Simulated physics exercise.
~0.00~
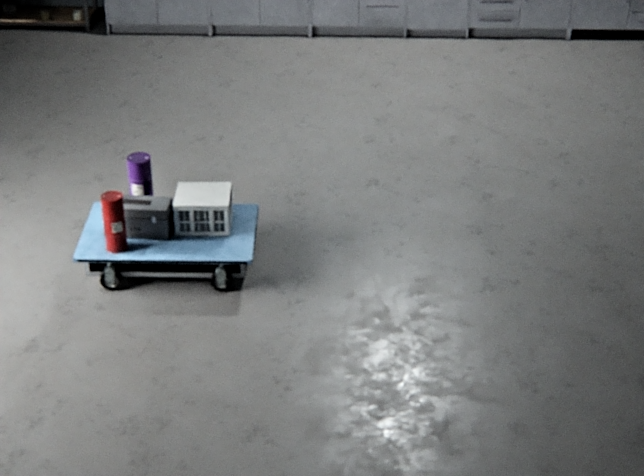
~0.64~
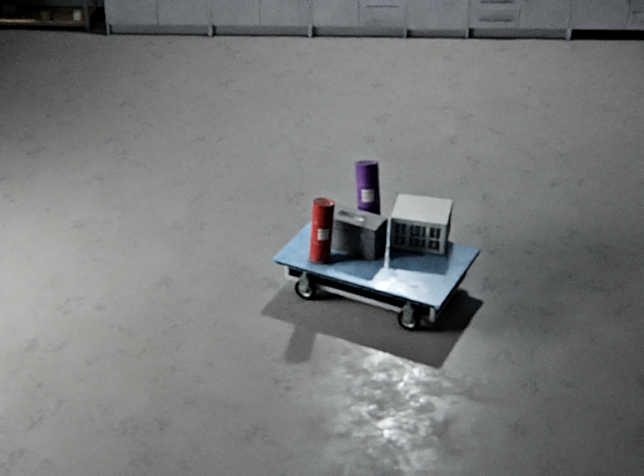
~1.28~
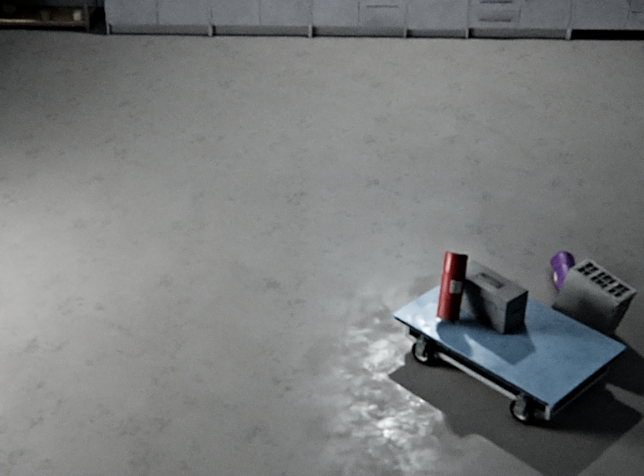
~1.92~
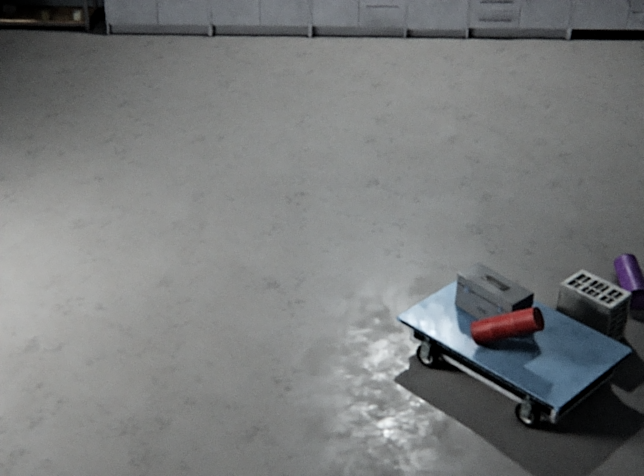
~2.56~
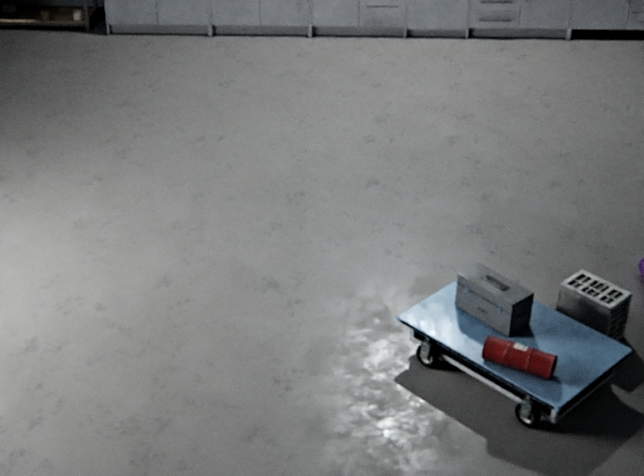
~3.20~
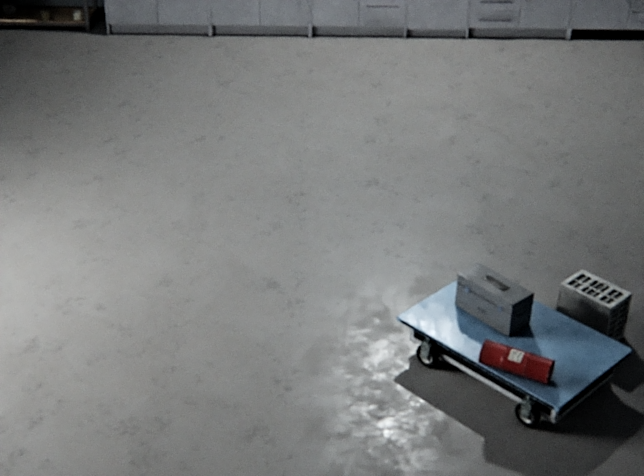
On a bare concrete floor, a blue flat cart carrying two canisters, a toolbox and a white crate rolled right, turned and stopped; the crate and purple canister fell off, the canister rolling from view, while the red one toppled beside the upright toolbox aboard.
